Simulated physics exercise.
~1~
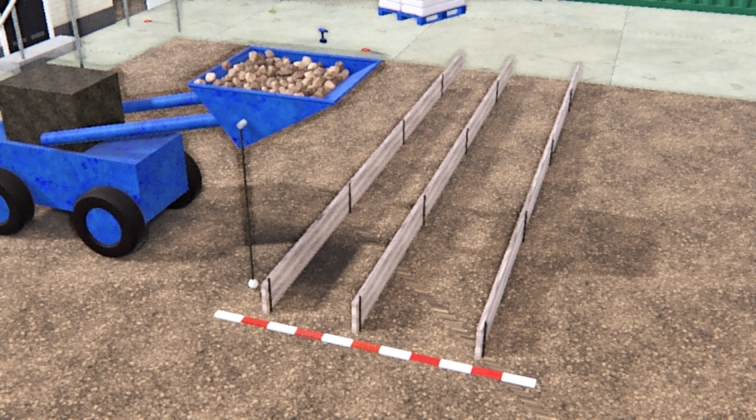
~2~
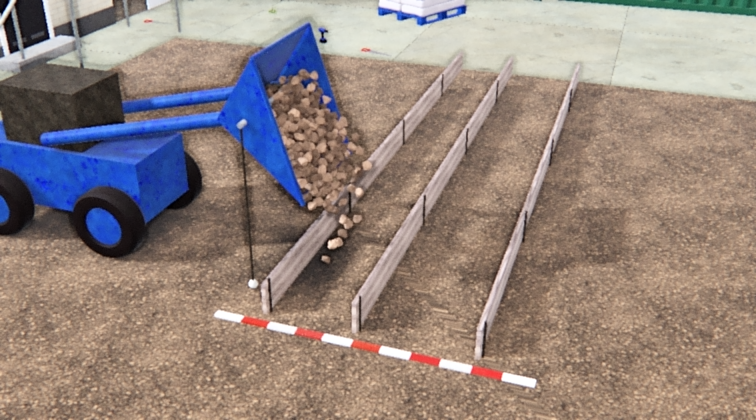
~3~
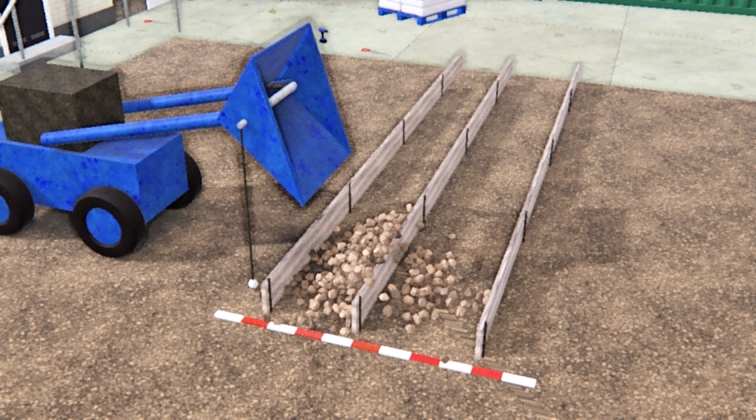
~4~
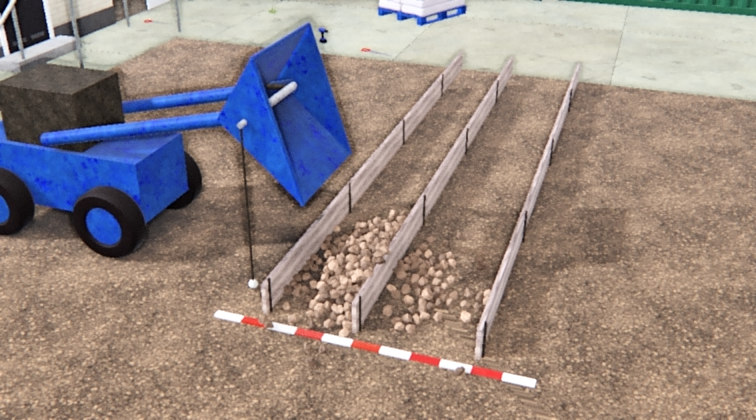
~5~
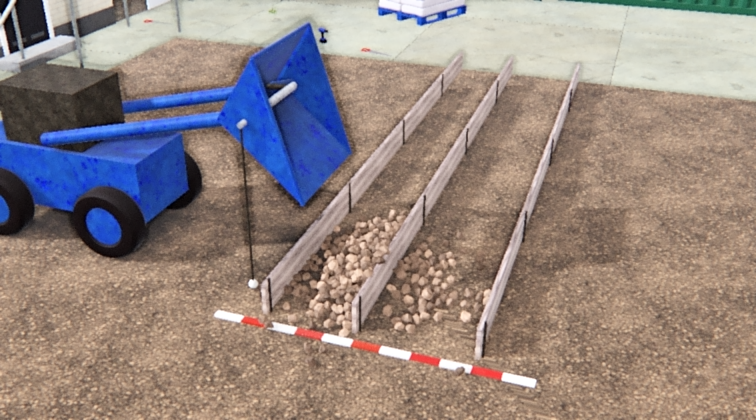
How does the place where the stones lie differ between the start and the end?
At the start the stones lie up in the loader's blue bucket, and at the end they rest lower and further right on the ground between the plank walls, mostly in the near bay with some in the far one.
A brown, gravelly yard with a pale paved strip at the back is seen from above at an angle. On the left stands a blue loader, its raised bucket full of brownish stones and a rod with a white ball hanging below the hinge. Three low plank walls run away to its right, behind a red-and-white staff on the ground. The bucket tips steeply down to the right, and the stones slide over its edge. They land between the planks, roll and settle, leaving a larger heap in the near bay and a thinner scatter in the far one, while the empty bucket stays tipped.
